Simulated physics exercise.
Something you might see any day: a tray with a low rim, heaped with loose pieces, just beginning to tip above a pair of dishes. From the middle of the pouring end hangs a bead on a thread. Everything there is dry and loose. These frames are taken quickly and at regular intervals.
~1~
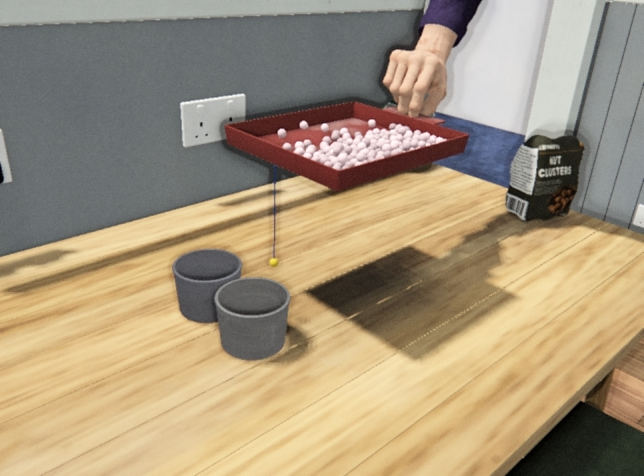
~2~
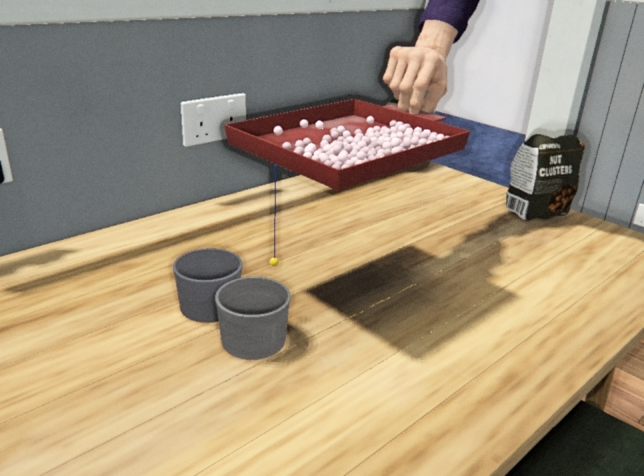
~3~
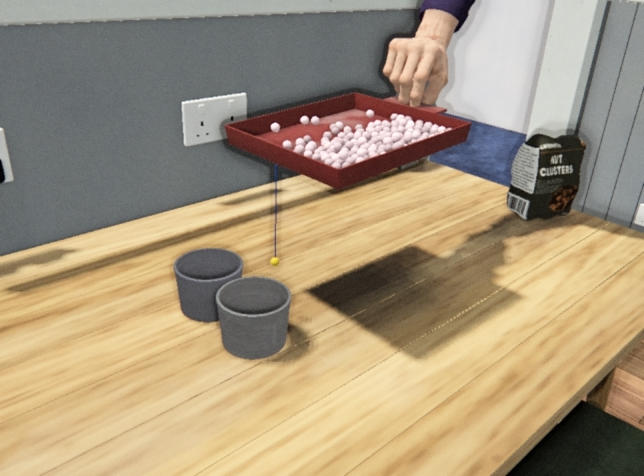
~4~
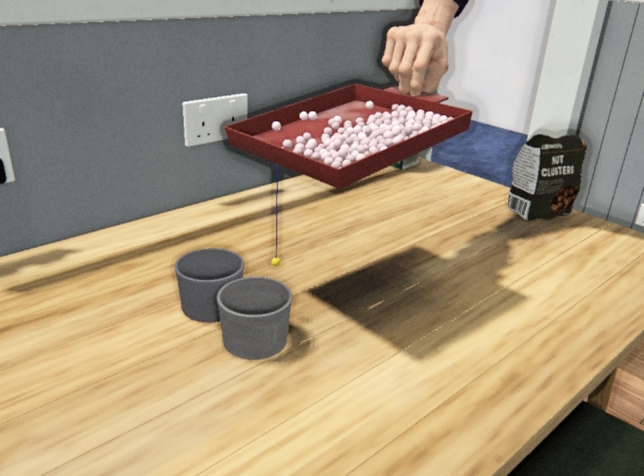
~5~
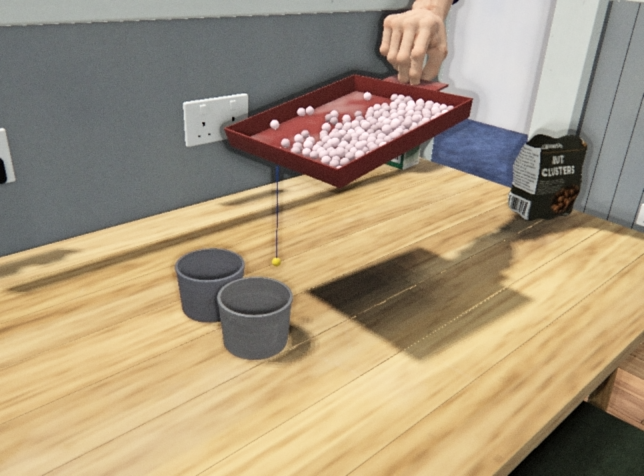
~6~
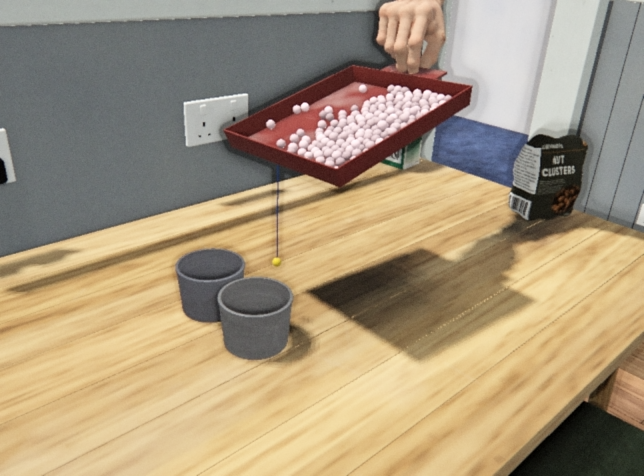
A hand raising the far end of a red tray of pale pink sugar pearls, the pearls shifting above two grey dishes.
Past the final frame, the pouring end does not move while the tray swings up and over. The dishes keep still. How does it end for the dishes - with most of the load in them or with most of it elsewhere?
With most in them.
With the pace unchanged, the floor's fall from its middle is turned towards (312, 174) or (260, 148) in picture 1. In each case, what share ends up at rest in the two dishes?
Near 10 % and 30 %.
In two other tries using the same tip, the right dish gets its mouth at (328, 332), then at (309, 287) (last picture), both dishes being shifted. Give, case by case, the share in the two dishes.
Respectively 10 percent and 0 percent.
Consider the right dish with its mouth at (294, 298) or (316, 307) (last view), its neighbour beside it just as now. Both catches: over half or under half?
Placing 1: A minority of it. Placing 2: A minority of it.
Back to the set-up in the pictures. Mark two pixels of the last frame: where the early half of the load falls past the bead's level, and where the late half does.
Around (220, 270), followed by around (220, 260).
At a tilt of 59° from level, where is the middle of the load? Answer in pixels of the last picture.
The middle of the load sits near (292, 125).
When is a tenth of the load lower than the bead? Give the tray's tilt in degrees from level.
Roughly 85 degrees.
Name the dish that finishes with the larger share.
Of the two, the left-side one is the fuller.
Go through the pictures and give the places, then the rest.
The first frame shows corners of the pouring end at (228, 125) and (339, 169), level; middle of the load at (374, 148), sugar pearls; left dish at (180, 292); right dish at (224, 327); bead on its thread at (274, 263).
The second frame shows corners of the pouring end at (228, 125) and (339, 169), level; middle of the load at (375, 146).
The third frame shows corners of the pouring end at (228, 125) and (339, 168), tipped barely, lowest at the left corner; middle of the load at (375, 141).
The fourth frame shows corners of the pouring end at (228, 127) and (339, 168), tipped a little, lowest at the left corner; middle of the load at (376, 135), a stray few on the move.
The fifth frame shows corners of the pouring end at (227, 128) and (338, 167), tipped a little, lowest at the left corner; middle of the load at (375, 129), a small part on the move.
The sixth frame shows corners of the pouring end at (227, 129) and (336, 167), tipped clearly, lowest at the left corner; middle of the load at (367, 129), most on the move; left dish at (183, 292); right dish at (227, 327).
Soon after the last picture, tray tipped steeply; nearly all on the tray; a stray few in the left dish; a stray few in the air.
A little later, tray tipped right over; about a third on the tray; a small part in the right dish; about a quarter in the left dish; a small part outside both; about a quarter in the air.
Later still, tray tipped past a quarter turn; about a quarter in the right dish; about half in the left dish; about a quarter outside both.
By the end, tray tipped past a quarter turn; about a quarter in the right dish; about half in the left dish; about a quarter outside both.
